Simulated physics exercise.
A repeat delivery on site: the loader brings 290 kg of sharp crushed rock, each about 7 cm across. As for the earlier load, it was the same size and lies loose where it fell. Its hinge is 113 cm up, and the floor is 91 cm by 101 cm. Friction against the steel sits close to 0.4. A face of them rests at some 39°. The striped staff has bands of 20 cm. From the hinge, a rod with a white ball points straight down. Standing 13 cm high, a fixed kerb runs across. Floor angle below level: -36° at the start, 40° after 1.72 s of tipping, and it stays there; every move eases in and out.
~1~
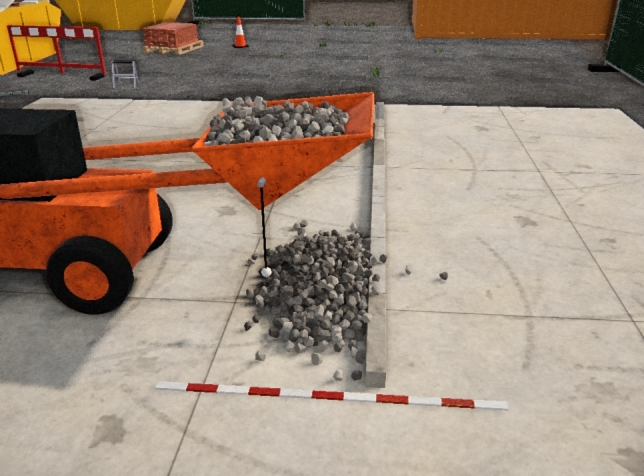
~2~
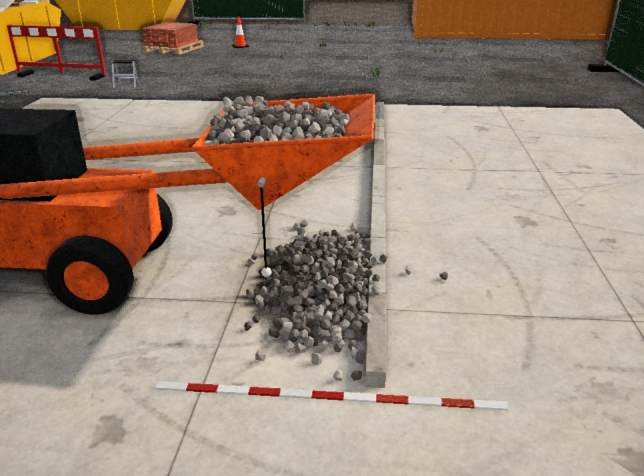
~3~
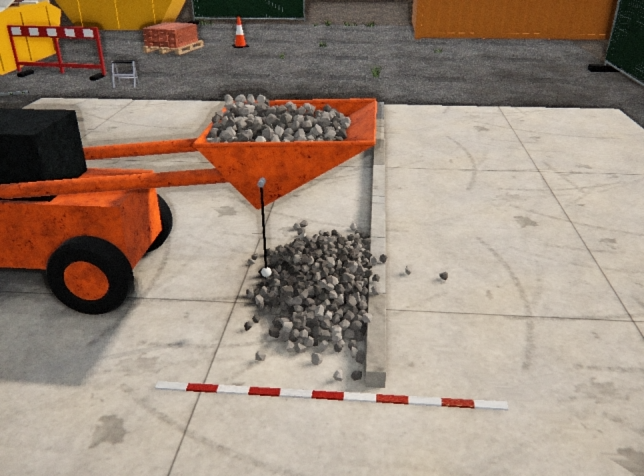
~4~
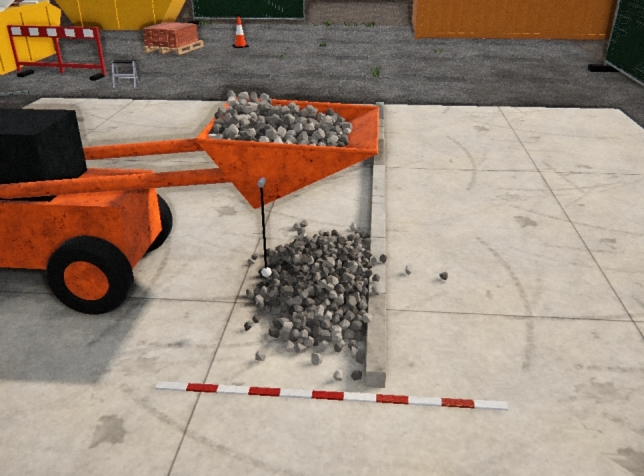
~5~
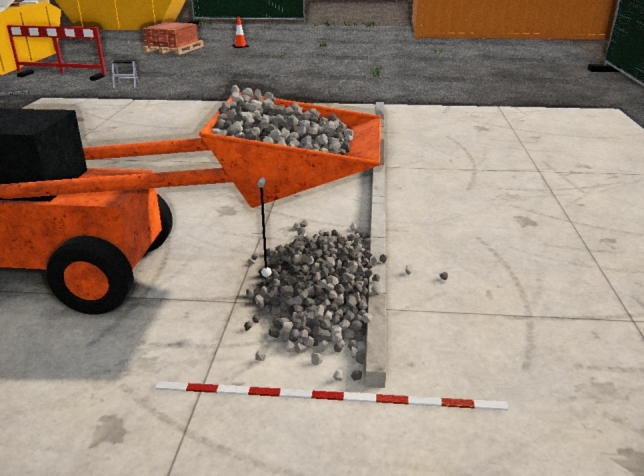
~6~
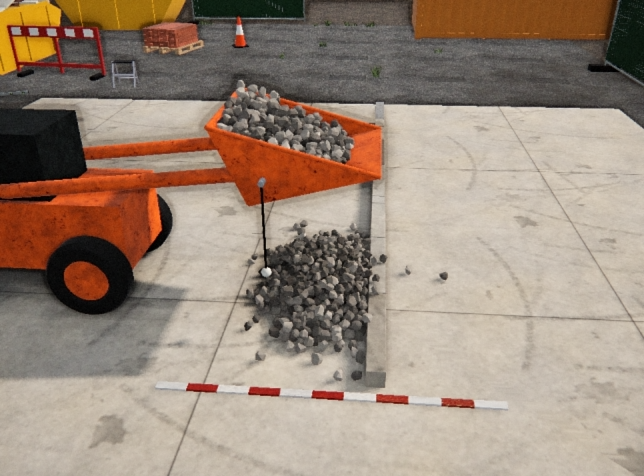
The footage shows an orange loader holding a bucket of grey stones above a loose pile beside a low kerb. The bucket stays still at first, then slowly tilts its right-hand lip downward, with the stones remaining inside.
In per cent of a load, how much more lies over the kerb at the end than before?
Some 66 per cent more.
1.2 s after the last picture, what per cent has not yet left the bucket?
It keeps some 45 percent of its load.
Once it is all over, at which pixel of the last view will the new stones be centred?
They end up centred around (402, 278).
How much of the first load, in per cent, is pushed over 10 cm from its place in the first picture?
The answer is about 0 per cent.
Then, 0.7 s after the last picture the floor is at 28°; in per cent of one load, 100 in the bucket, 100 on this side of the kerb; the foremost stones are at (388, 277).
Then, 1.2 s after the last picture the floor is at 40°; in per cent of one load, 47 in the bucket, 144 on this side of the kerb, 9 over the kerb; the foremost stones are at (420, 283).
Then, 1.6 s after the last picture the floor is at 40°; in per cent of one load, 7 in the bucket, 147 on this side of the kerb, 46 over the kerb; the foremost stones are at (479, 294).
Then, 4.1 s after the last picture the floor is at 40°; in per cent of one load, 0 in the bucket, 133 on this side of the kerb, 67 over the kerb; the foremost stones are at (531, 285). Net gain over the kerb, 66.
